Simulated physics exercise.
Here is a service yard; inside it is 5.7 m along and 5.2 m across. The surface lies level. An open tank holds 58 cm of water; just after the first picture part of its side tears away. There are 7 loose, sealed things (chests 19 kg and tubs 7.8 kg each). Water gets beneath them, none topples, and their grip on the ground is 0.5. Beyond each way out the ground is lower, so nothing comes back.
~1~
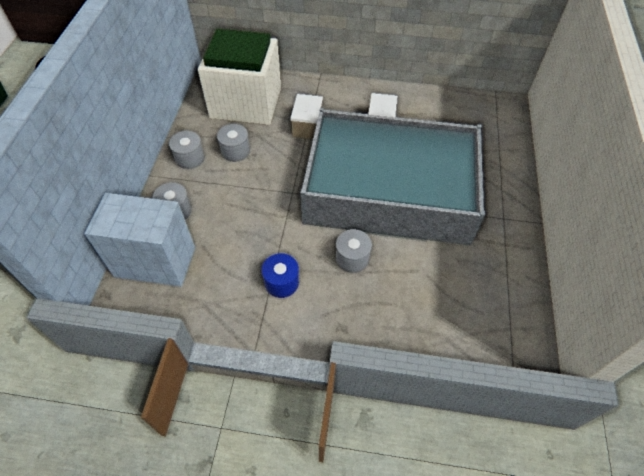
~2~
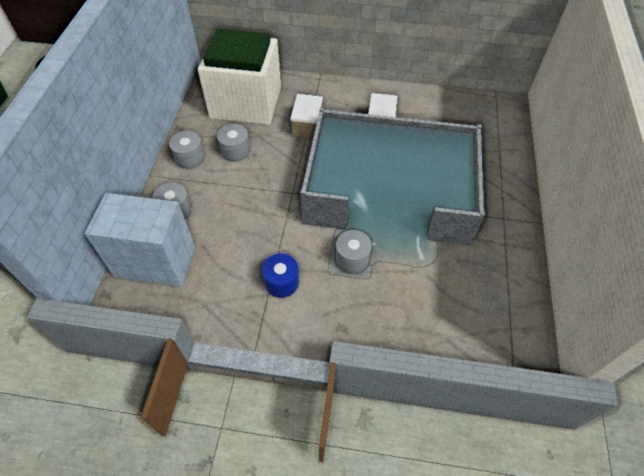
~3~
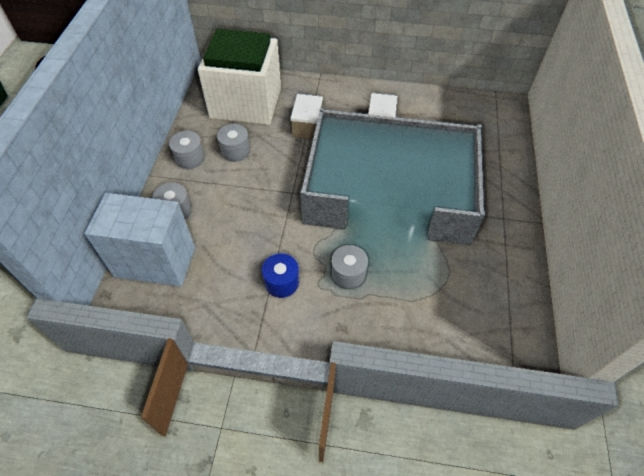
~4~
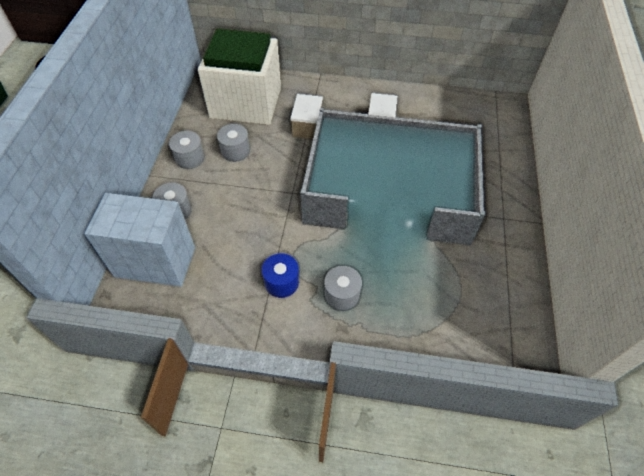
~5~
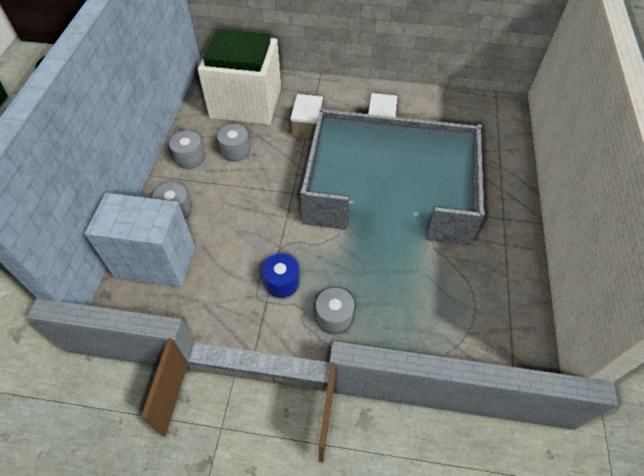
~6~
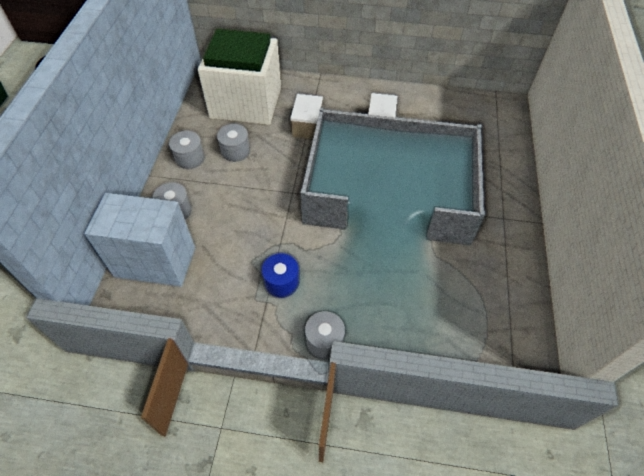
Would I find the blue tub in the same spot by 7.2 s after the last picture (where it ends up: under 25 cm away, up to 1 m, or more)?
The blue tub moves a short way.
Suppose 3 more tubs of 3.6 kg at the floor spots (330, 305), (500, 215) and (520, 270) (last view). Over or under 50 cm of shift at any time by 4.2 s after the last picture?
In that order: Over, more, over.
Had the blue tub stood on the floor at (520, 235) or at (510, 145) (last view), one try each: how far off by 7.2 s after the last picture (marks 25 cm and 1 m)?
In that order: It travels far; it gets carried off.
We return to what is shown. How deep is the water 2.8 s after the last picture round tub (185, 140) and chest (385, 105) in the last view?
About 0 and 0 cm.
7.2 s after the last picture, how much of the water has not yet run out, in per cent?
Some 70 per cent remains.
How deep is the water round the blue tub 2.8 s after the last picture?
Roughly 3 cm.
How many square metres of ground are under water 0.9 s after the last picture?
Some 10.0 m2.
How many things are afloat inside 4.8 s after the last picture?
I count 0.
Then, 0.9 s after the last picture the blue tub is near (258, 268), 0.3 m from its start, aground; 1 of 7 are out; 0 afloat.
Then, 2.8 s after the last picture the blue tub is near (247, 267), 0.4 m from its start, aground; 1 of 7 are out; 0 afloat.
Then, 4.8 s after the last picture the blue tub is near (247, 267), 0.4 m from its start, aground; 1 of 7 are out; 0 afloat.
Then, 7.2 s after the last picture the blue tub is near (250, 262), 0.4 m from its start, aground; 1 of 7 are out; 0 afloat.
